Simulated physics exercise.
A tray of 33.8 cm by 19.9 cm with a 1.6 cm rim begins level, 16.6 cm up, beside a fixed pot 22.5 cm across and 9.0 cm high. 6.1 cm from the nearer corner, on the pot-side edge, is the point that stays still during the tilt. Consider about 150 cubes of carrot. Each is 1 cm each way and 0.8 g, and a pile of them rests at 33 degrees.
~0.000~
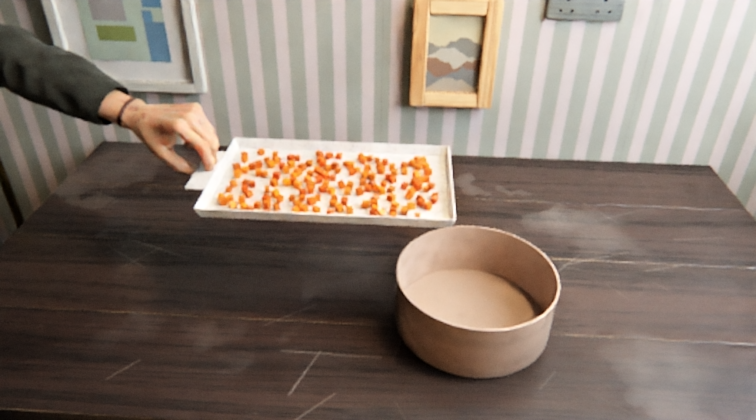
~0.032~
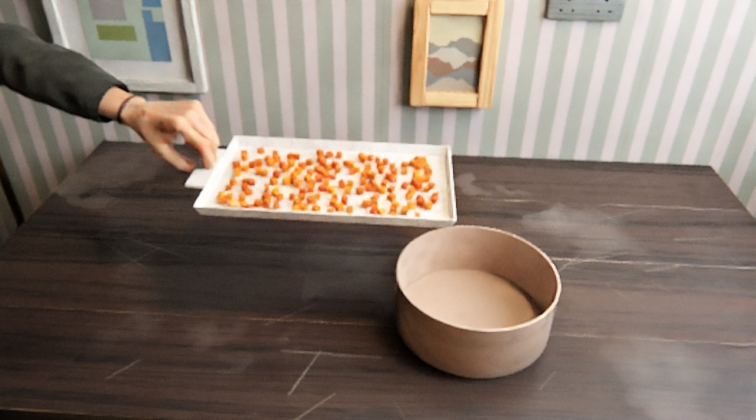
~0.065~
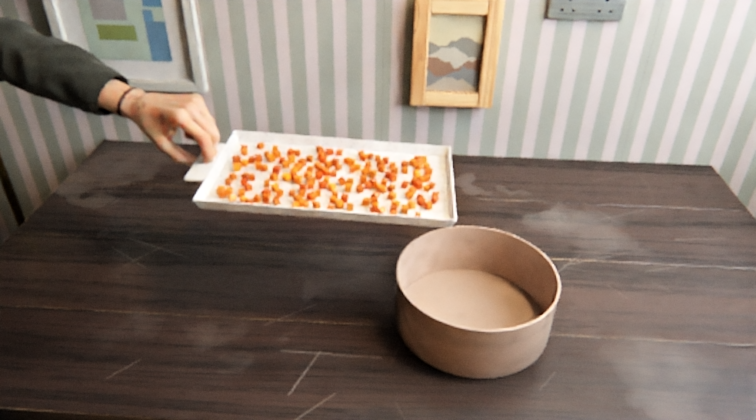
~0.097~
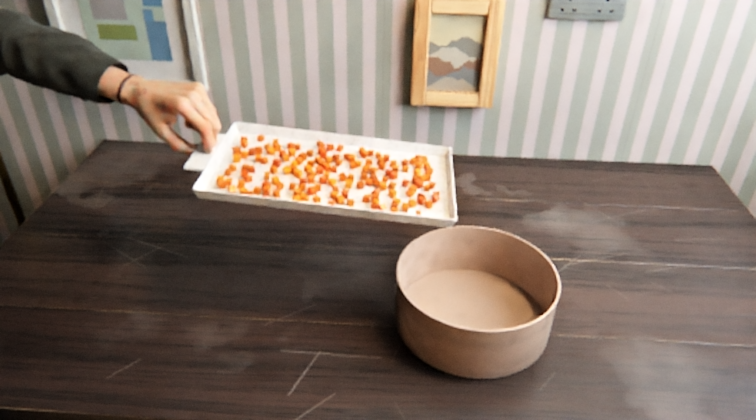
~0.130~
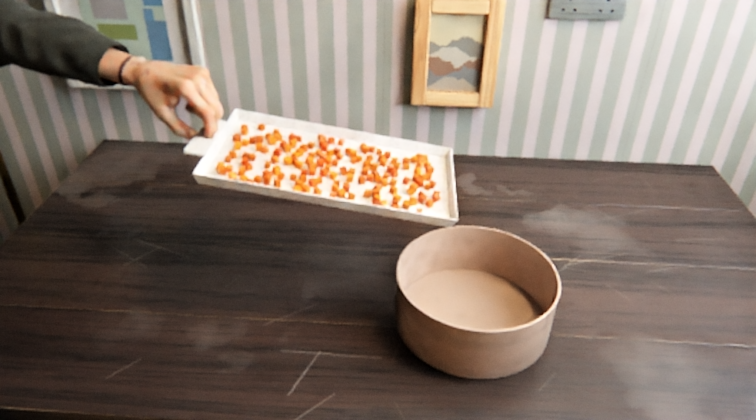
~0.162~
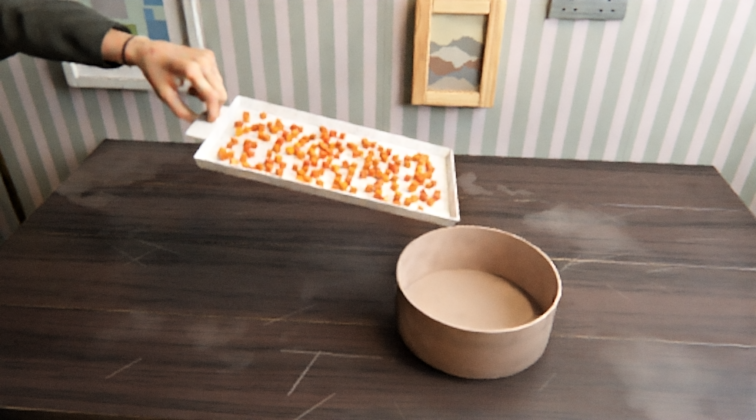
A white rectangular tray scattered with small orange carrot pieces starts out level above a dark wooden table, seen from slightly above and in front, with a striped wall and framed art behind. A hand in a dark sleeve grips its handle at left, and a round, empty brownish pot sits at right. The hand raises the handle end, slowly then faster, while the right end stays low near the pot and the view stays still.
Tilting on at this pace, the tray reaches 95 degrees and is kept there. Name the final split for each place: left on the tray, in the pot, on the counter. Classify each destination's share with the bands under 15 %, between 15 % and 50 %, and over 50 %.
Left on the tray: Under 15 %; pot: Between 15 % and 50 %; counter: Over 50 %.
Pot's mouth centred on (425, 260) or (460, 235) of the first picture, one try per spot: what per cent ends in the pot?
I'd say close to 25 percent for the first spot and 90 percent for the second.
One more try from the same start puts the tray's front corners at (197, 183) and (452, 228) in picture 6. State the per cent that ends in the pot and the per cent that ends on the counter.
Pot: 60, counter: 40.
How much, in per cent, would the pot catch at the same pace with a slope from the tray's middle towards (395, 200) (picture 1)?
Some 100 per cent.
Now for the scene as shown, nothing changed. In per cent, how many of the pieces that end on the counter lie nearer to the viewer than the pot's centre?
About 0 percent of the spill.
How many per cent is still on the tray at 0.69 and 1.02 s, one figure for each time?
70 then 0.
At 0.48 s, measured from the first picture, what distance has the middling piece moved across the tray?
Roughly 3 cm.
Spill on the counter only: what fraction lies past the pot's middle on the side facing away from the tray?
Around 90 in a hundred.
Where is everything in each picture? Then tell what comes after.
The first frame shows tray tilt 0 degrees, front corners at (199, 206) and (451, 217); middle of the pieces at (326, 184); pot at (477, 272).
The second frame shows tray tilt 1 degrees, front corners at (199, 204) and (451, 217); middle of the pieces at (326, 183).
The third frame shows tray tilt 2 degrees, front corners at (199, 198) and (452, 217); middle of the pieces at (326, 180).
The fourth frame shows tray tilt 5 degrees, front corners at (198, 187) and (452, 217), lowest corner right back; middle of the pieces at (327, 175).
The fifth frame shows tray tilt 9 degrees, front corners at (198, 172) and (453, 217), lowest corner right back; middle of the pieces at (328, 168).
The sixth frame shows tray tilt 13 degrees, front corners at (200, 156) and (454, 217), lowest corner right back; middle of the pieces at (330, 161); pot at (477, 273). The tray's pace is about 125 degrees a second.
Then, at 0.48 s, tilt 53 degrees; the tray holds 100 %, the pot 0 %.
After 0.69 s, tilt 80 degrees; the tray holds 70 %, the pot 0 %.
After 1.02 s, tilt 95 degrees; the tray holds 0 %, the pot 35 %.
At rest (2.2 s), tray 0 %, pot 35 %, counter 65 %.
